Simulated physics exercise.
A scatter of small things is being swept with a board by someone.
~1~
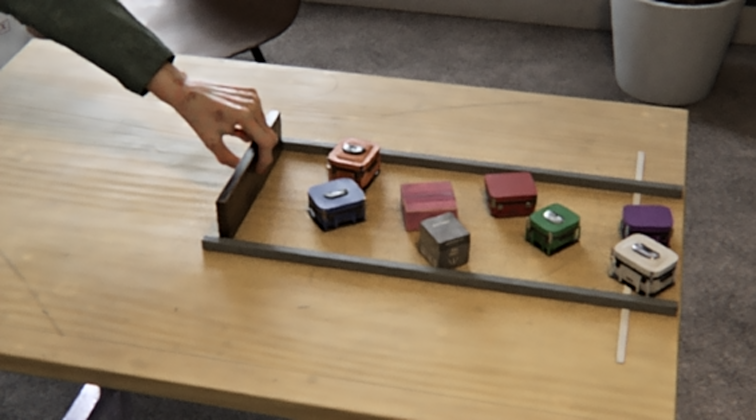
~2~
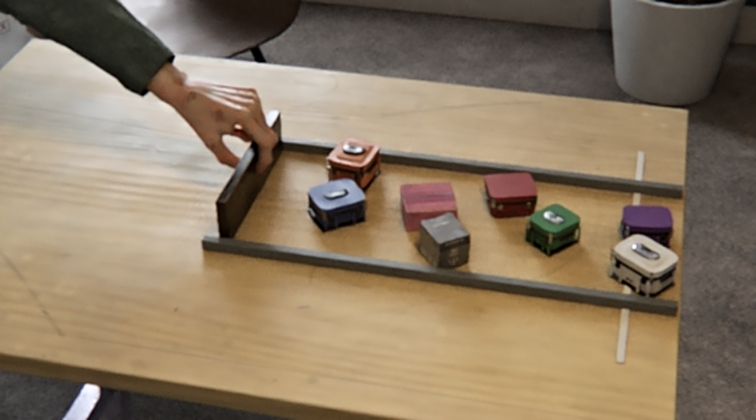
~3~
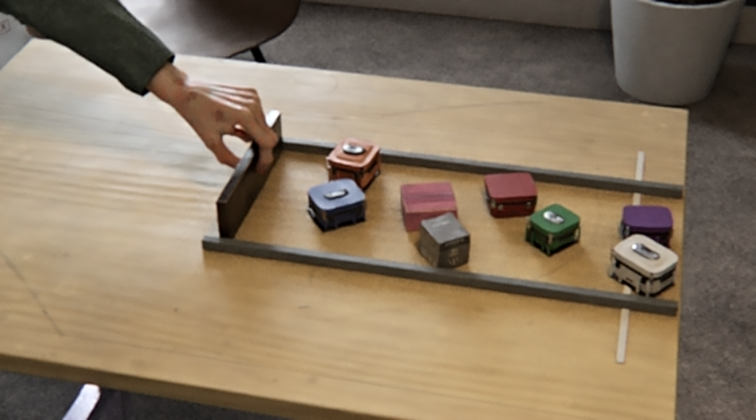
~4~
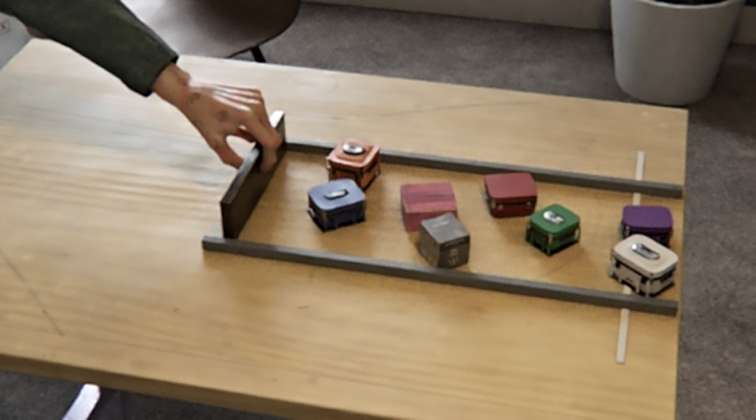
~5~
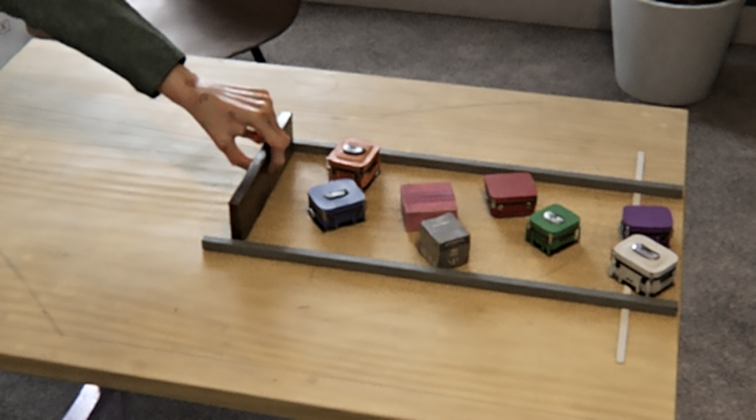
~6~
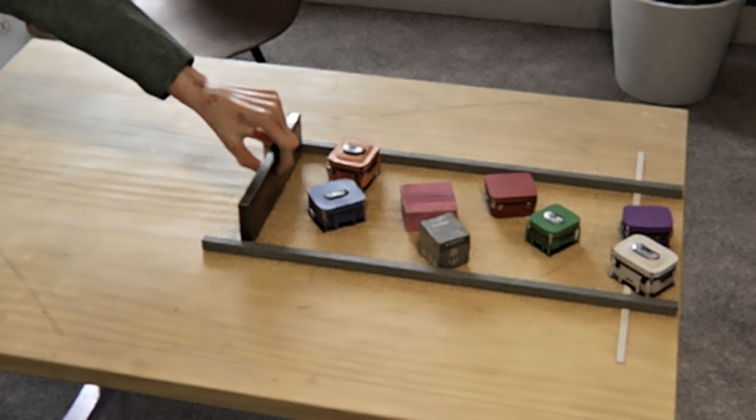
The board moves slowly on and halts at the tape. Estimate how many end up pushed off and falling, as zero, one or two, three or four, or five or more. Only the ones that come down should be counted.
Five or more end up falling off.
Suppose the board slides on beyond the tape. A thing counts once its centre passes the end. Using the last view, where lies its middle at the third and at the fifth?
Pixels in order: Roughly (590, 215), roughly (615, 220).
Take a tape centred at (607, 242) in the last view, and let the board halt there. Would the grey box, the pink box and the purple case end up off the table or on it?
As for the grey box, it keeps its spot; the pink box keeps its spot; the purple case does not stay.
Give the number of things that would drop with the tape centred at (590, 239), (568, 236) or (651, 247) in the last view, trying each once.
It would be 2, 2 and 5.
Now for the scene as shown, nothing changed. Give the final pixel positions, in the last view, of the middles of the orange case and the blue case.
Listed as asked: First (658, 201), and then (661, 255).
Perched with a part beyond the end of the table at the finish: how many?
The answer comes to 1.
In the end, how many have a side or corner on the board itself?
3 touch it.
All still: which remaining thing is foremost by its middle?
Answer: The blue case.
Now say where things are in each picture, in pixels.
The first picture shows white case (644, 266); purple case (646, 227); green case (554, 230); board (251, 174); tape (632, 245).
The second picture shows purple case (646, 227); pink box (429, 206).
The third picture shows green case (554, 230); blue case (337, 205).
The fourth picture shows white case (644, 266); grey box (445, 242).
The fifth picture shows purple case (646, 227); red case (510, 196).
The sixth picture shows white case (644, 266); purple case (646, 227); green case (554, 230); board (272, 177); tape (632, 245).
Early on, none off yet; white case at rest near (644, 266); purple case at rest near (646, 227); green case at rest near (554, 230).
Finally, the number that fall off is five or more; lost, pink box, red case, green case, purple case and white case.
